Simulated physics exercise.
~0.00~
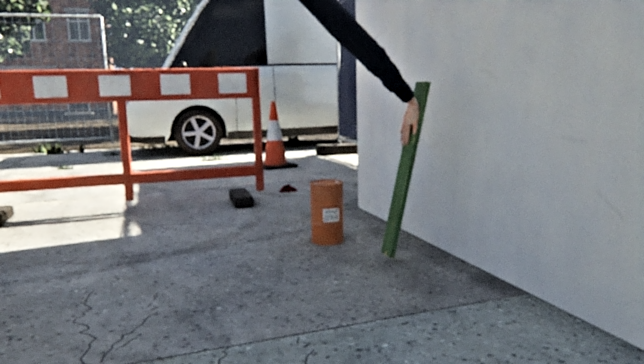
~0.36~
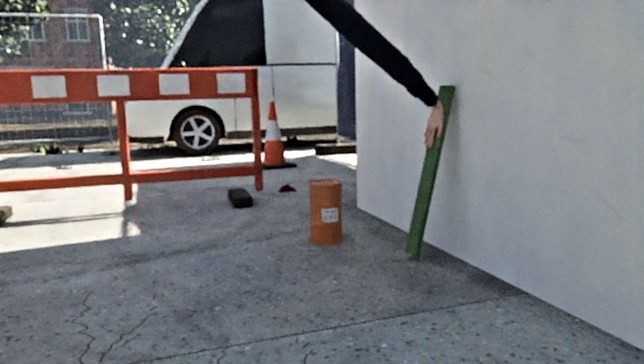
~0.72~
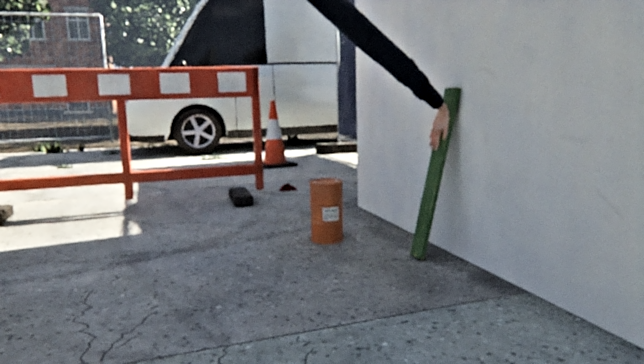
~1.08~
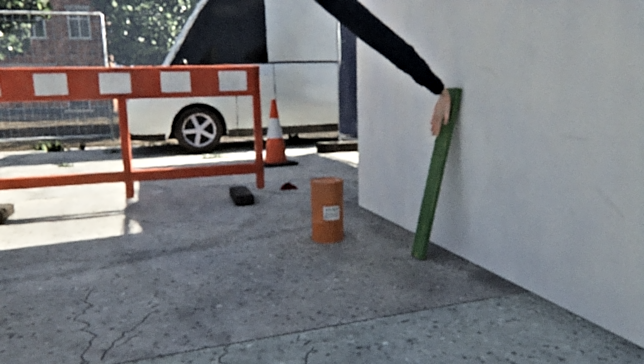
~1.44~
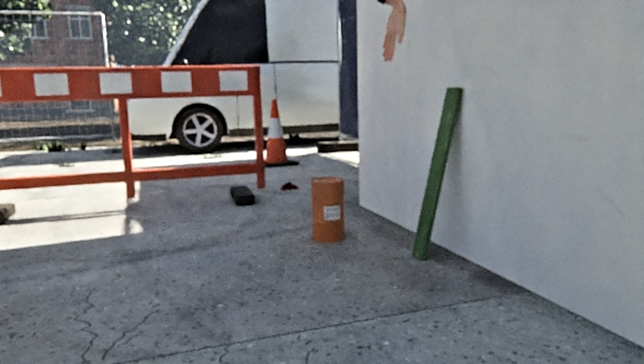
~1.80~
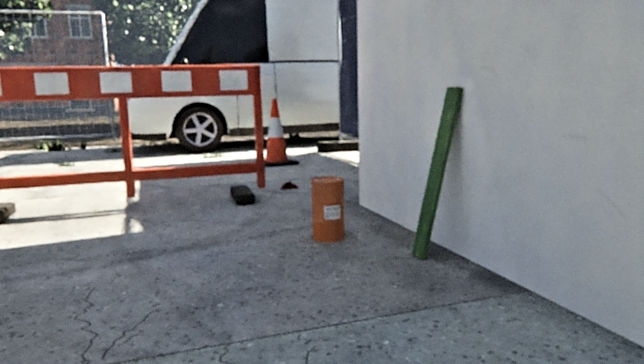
A green plank was moved a little to the right by a hand and leaned against a pale wall, beside an orange canister that stayed put. The hand then let go and drew away, and the plank stayed leaning there.
